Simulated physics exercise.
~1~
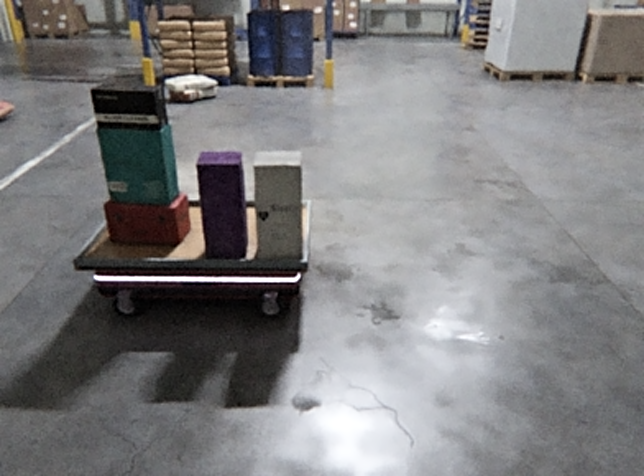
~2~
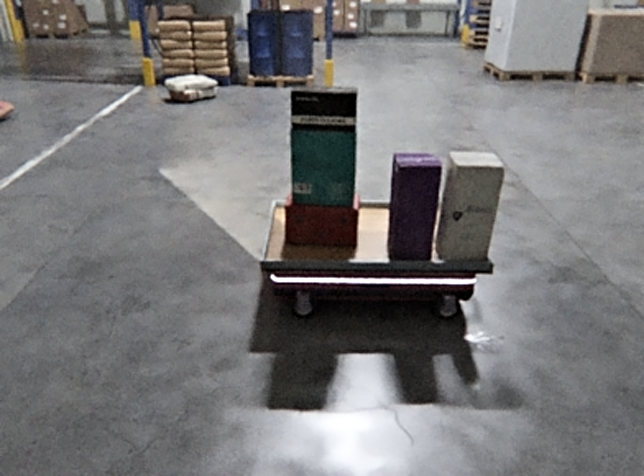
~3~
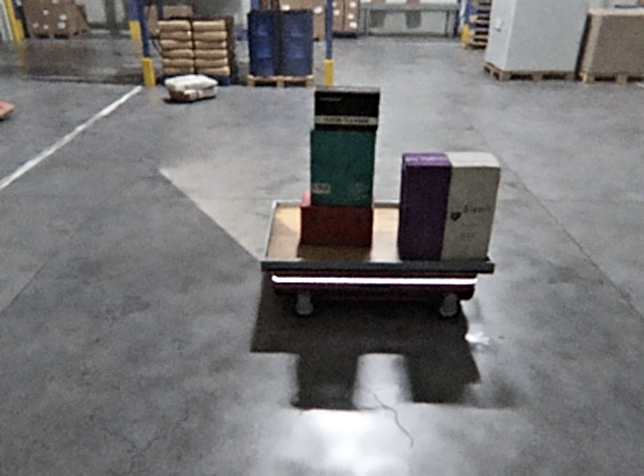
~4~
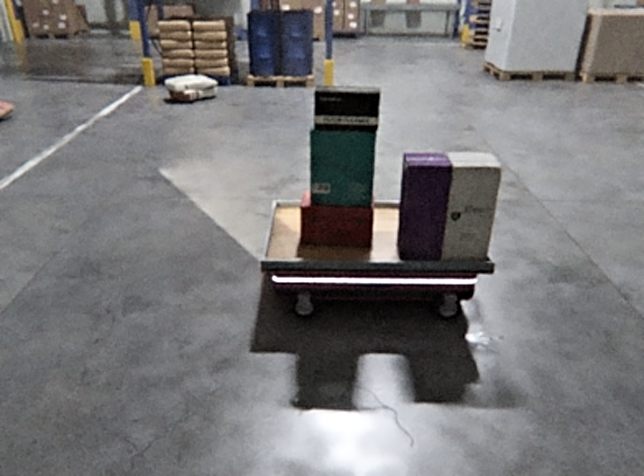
A flat cart carrying a stack of red, turquoise and black boxes beside purple and white ones rolled right across a warehouse floor and stopped. The stack then slid a little farther right, and the purple box ended against the white one, everything upright.
